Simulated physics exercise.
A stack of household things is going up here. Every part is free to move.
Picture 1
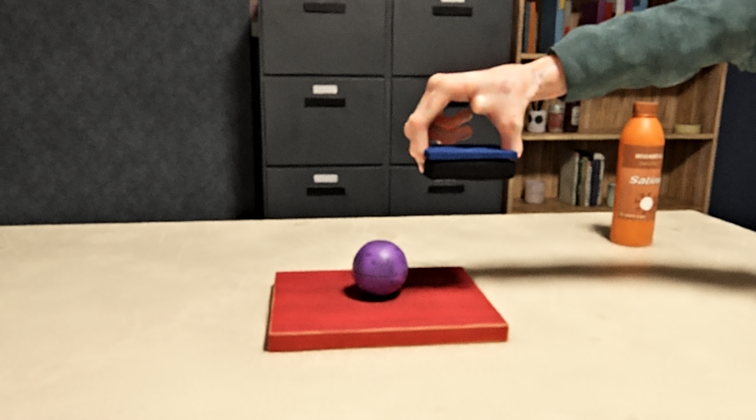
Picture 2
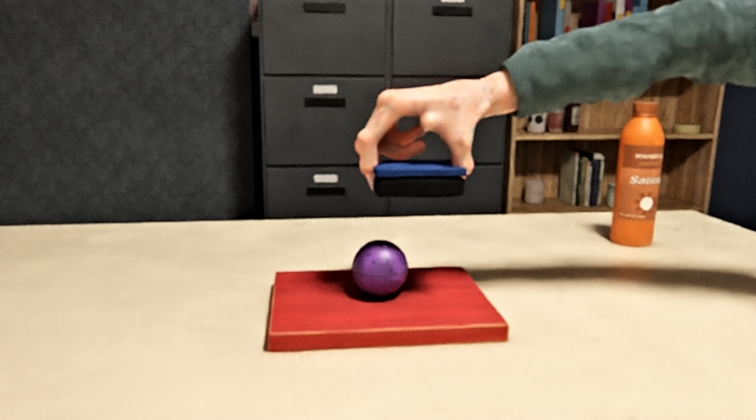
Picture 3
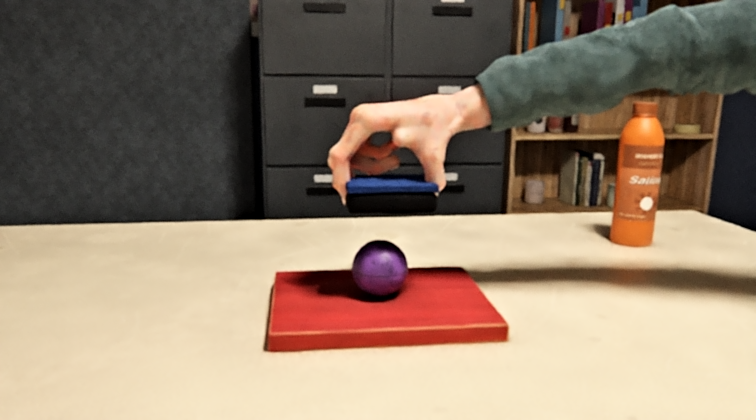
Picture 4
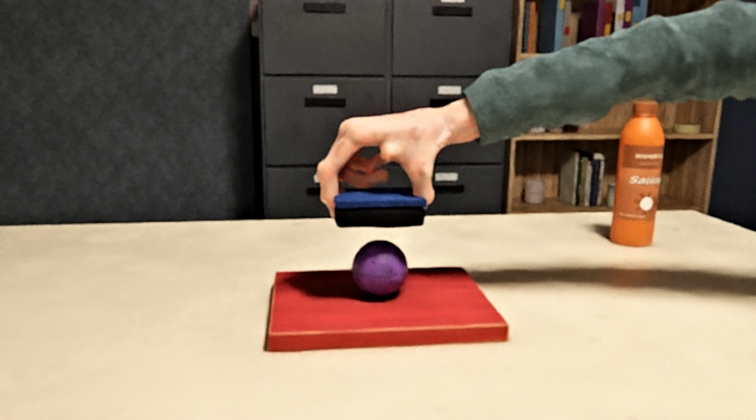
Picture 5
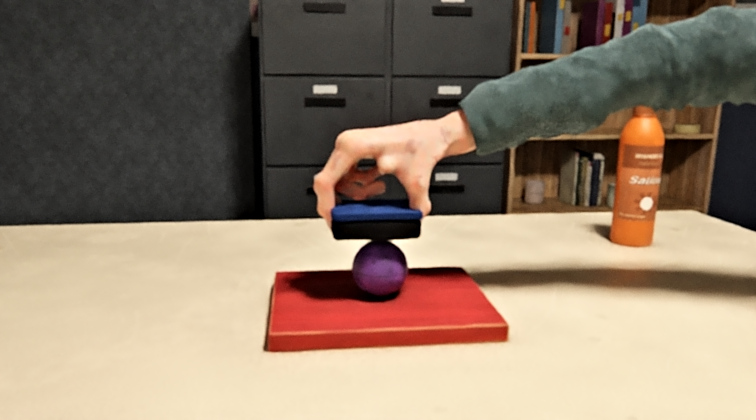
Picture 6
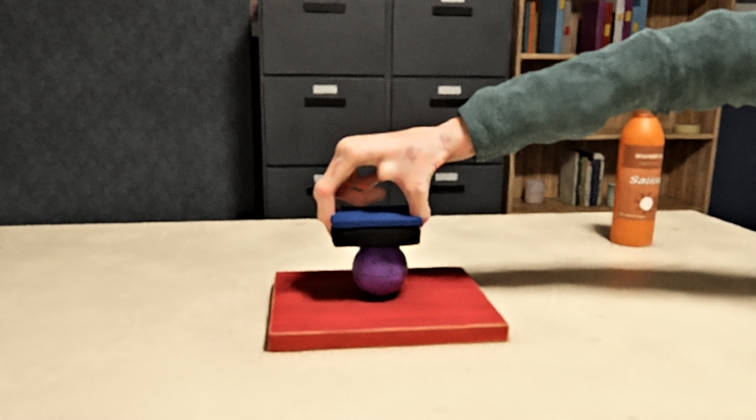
The clip opens on a purple ball resting on a red board, an orange bottle to the right, while a hand in a green sleeve holds a black sponge with a blue top above them. The hand moves left and lowers the sponge onto the ball, still gripping it.
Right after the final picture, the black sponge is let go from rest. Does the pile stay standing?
No.
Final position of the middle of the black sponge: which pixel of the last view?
End spot: Near (234, 294).
Then, 0.40 s past the last view, black sponge rocked 67° from its first pose near (331, 253).
Then, 0.80 s past the last view, black sponge now fallen.
Then, 0.90 s past the last view, things are still on the move.
Then, 2.10 s past the last view, nothing new.
Finally, fallen, black sponge; the other 3 still in place. Final places as the last picture's camera would see them, black sponge near (234, 294). The pile loses its balance.
